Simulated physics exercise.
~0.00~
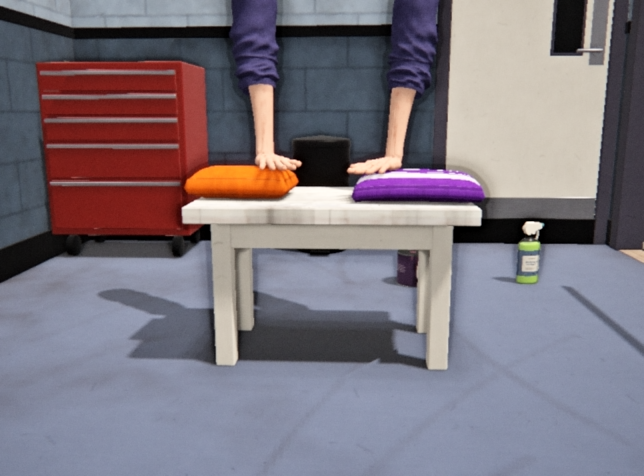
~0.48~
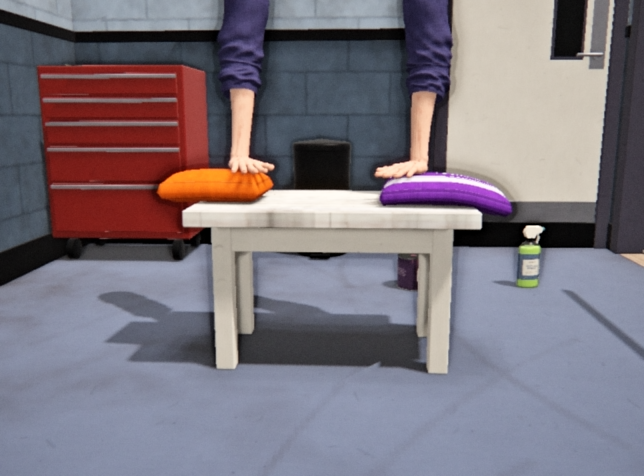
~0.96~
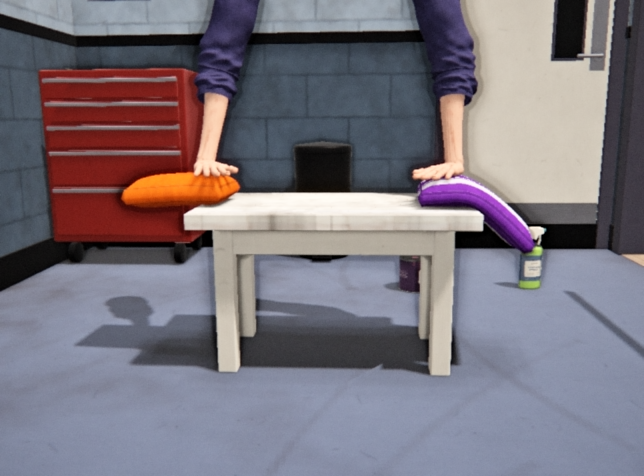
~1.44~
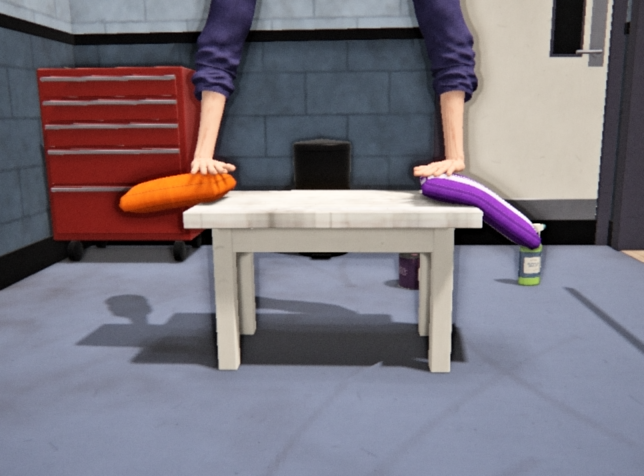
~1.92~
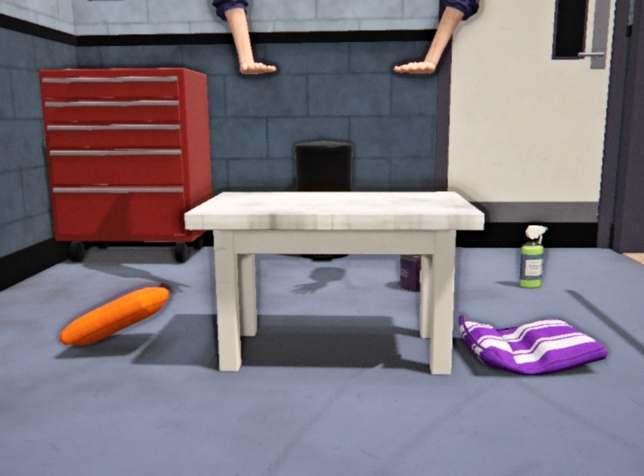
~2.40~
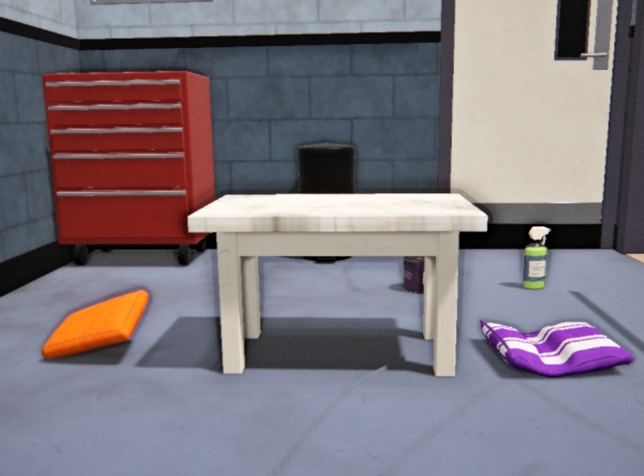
Two hands push an orange bag left and a purple cushion right until both fall floorward.
